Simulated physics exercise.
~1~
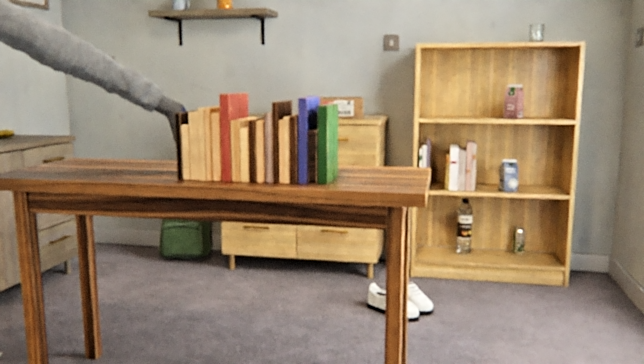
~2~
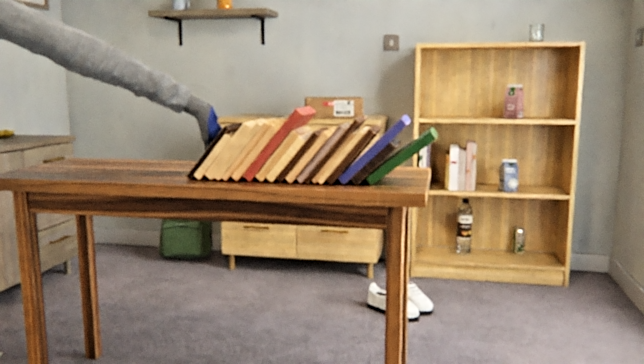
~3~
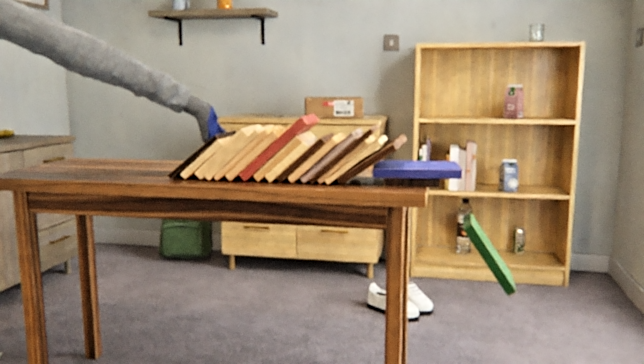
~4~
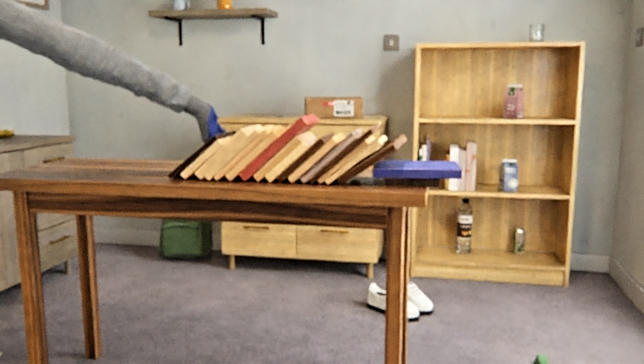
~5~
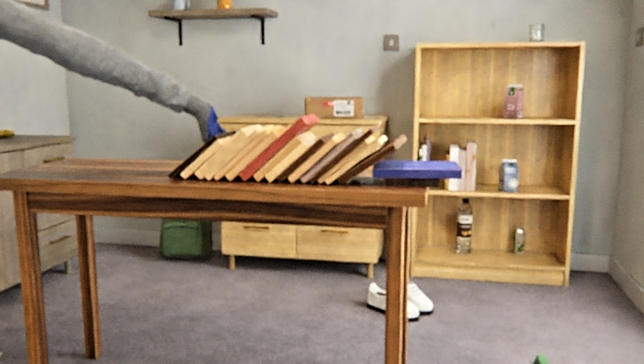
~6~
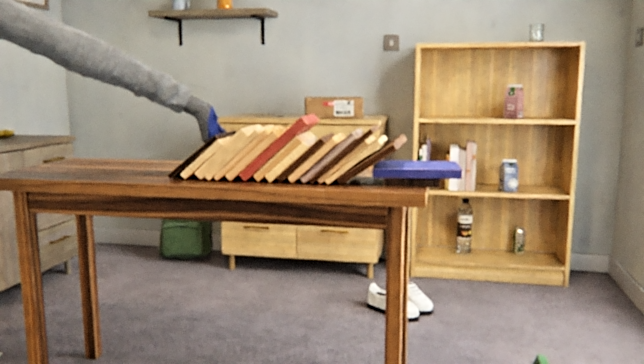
A still, level view shows a grey-walled room with a striped wooden table in front, and drawers, a bookcase and white shoes behind it. A row of upright boards, mostly wooden, with red, blue and green ones among them, stands near the table's right end. From the left, a grey-sleeved arm with a blue hand pushes the row, and the boards tip rightward onto one another. The green board drops off the right edge to the floor, while the blue one falls flat. The arm stays still, the blue board overhanging the edge and the red still leaning.
